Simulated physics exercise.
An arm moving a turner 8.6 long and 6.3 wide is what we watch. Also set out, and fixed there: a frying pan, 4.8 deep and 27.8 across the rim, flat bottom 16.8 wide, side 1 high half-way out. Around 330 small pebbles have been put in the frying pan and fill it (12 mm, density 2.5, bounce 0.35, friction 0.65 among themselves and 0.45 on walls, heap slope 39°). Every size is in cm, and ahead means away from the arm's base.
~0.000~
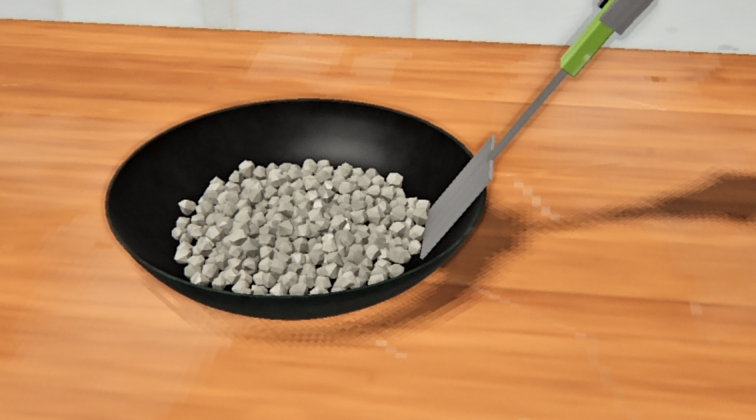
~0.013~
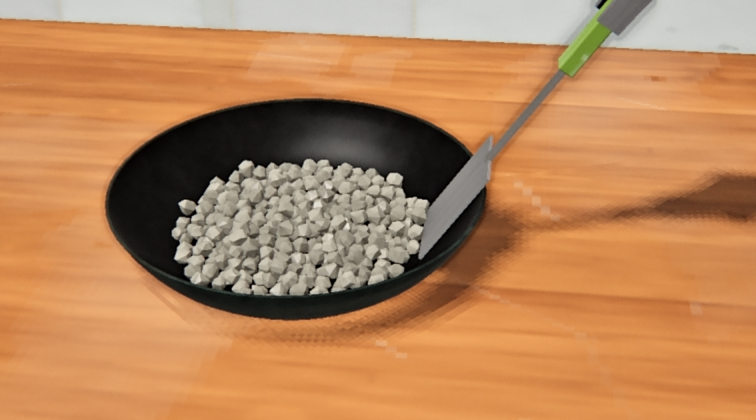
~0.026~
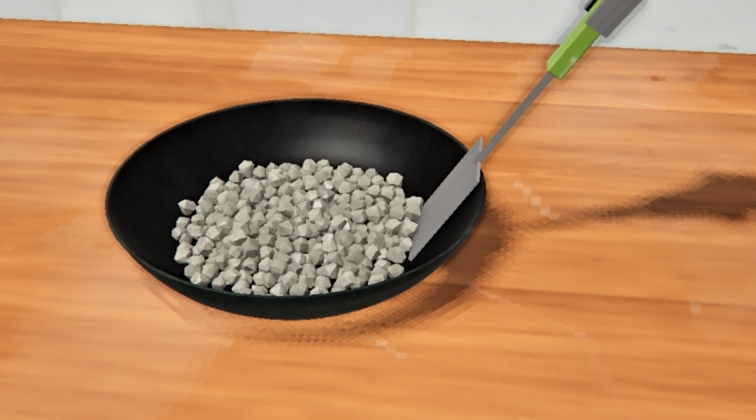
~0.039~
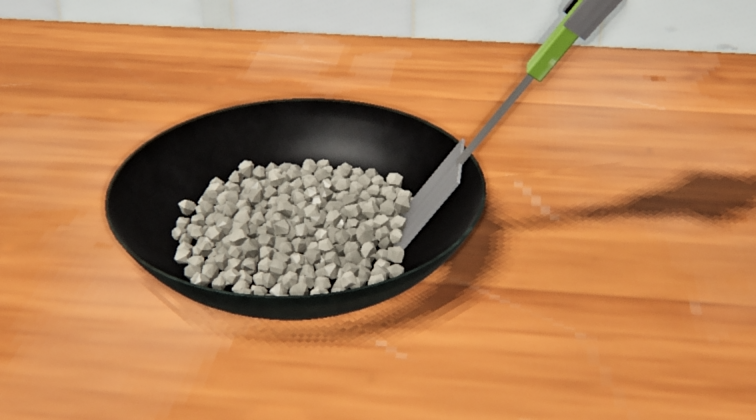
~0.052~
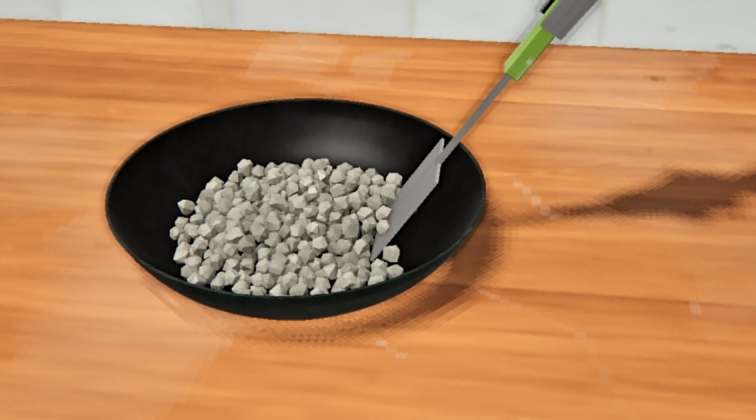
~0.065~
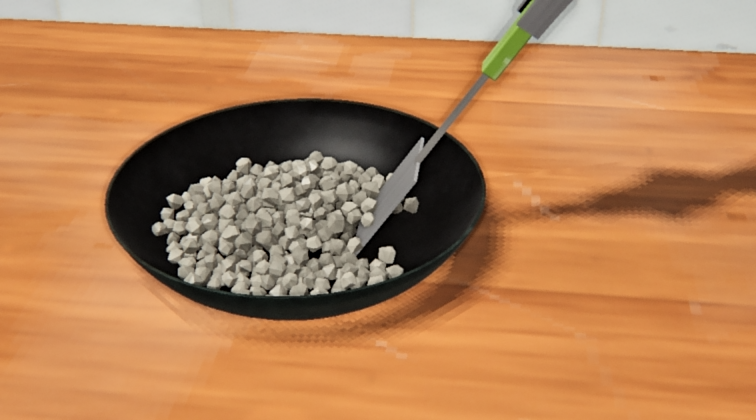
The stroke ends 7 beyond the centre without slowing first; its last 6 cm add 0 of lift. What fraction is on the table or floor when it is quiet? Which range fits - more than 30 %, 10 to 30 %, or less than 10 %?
The range that fits is less than 10 %.
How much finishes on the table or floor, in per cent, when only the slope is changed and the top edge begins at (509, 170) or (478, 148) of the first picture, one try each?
Close to 5 and 10 percent respectively.
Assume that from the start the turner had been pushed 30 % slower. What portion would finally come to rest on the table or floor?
5 per cent, about.
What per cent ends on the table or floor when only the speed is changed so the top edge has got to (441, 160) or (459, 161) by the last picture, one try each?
I'd estimate some 5 and 0 in a hundred.
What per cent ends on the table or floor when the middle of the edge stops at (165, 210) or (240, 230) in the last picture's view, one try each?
Close to 30 and close to 0 per cent, respectively.
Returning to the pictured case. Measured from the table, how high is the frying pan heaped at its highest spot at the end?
It reaches roughly 6.0 cm.
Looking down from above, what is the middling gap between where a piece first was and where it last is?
It comes out at about 5 cm.
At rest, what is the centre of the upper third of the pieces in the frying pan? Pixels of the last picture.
The centre sits at about (171, 189).
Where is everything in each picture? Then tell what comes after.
In the first frame, turner top edge at (492, 156), sloping 57°; upper third of the load around (299, 214), from x 180 to 420, top at y 165; 330 in the frying pan.
In the second frame, turner top edge at (490, 157), sloping 57°; upper third of the load around (299, 214), from x 180 to 420, top at y 165.
In the third frame, turner top edge at (480, 158), sloping 57°; upper third of the load around (300, 214), from x 180 to 415, top at y 165.
In the fourth frame, turner top edge at (461, 160), sloping 57°; upper third of the load around (309, 213), from x 180 to 410, top at y 165.
In the fifth frame, turner top edge at (440, 160), sloping 57°; upper third of the load around (305, 209), from x 180 to 410, top at y 165.
In the sixth frame, turner top edge at (419, 158), sloping 57°; upper third of the load around (293, 203), from x 160 to 410, top at y 160; 330 in the frying pan.
By 0.10 s, sloping 57°, highest piece 6 above the table; 330 in the frying pan.
By 0.13 s, sloping 57°, highest piece 7 above the table; 330 in the frying pan.
By 0.34 s, sloping 57°, highest piece 6 above the table; 318 in the frying pan, 11 on the table or floor, 1 on the blade or in flight.
By 1.39 s, sloping 57°, highest piece 5 above the table; 318 in the frying pan, 12 on the table or floor.
Final count, 318 in the frying pan, 12 on the table or floor. That is 4 % on the table or floor.
